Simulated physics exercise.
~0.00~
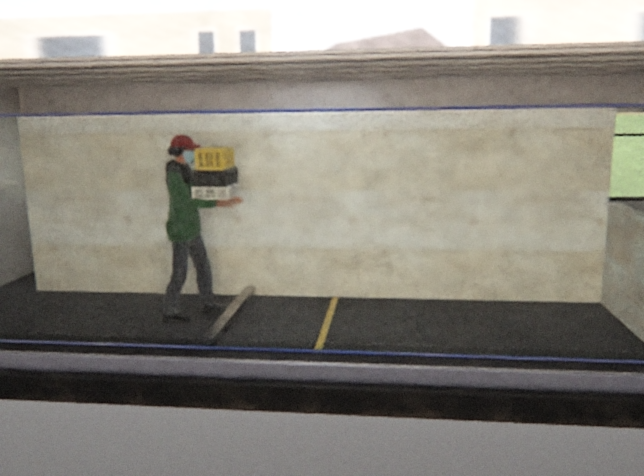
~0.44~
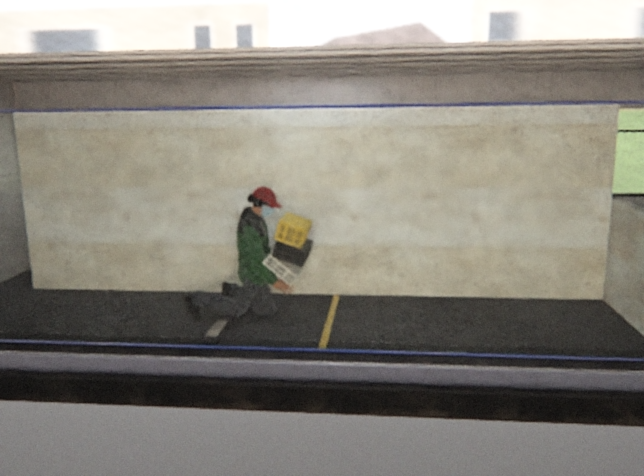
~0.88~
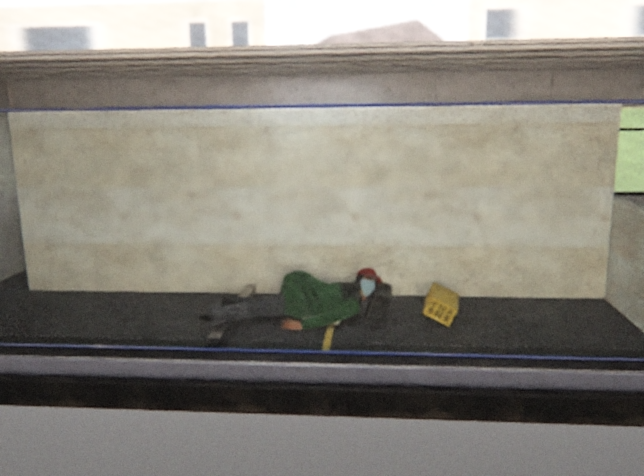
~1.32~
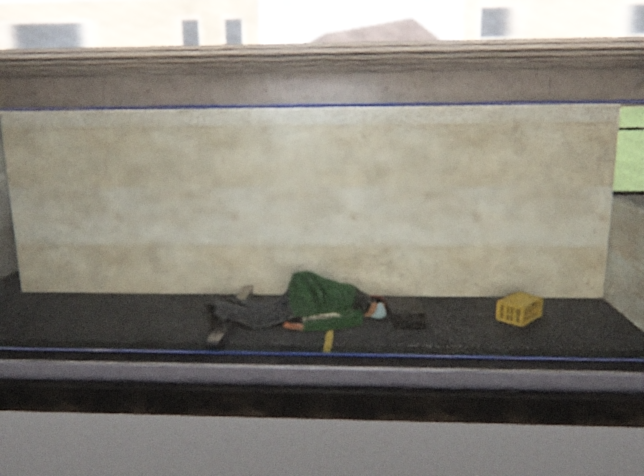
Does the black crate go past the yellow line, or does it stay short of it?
The black crate goes past the yellow line and ends up on the floor beyond it, near the fallen person's head.
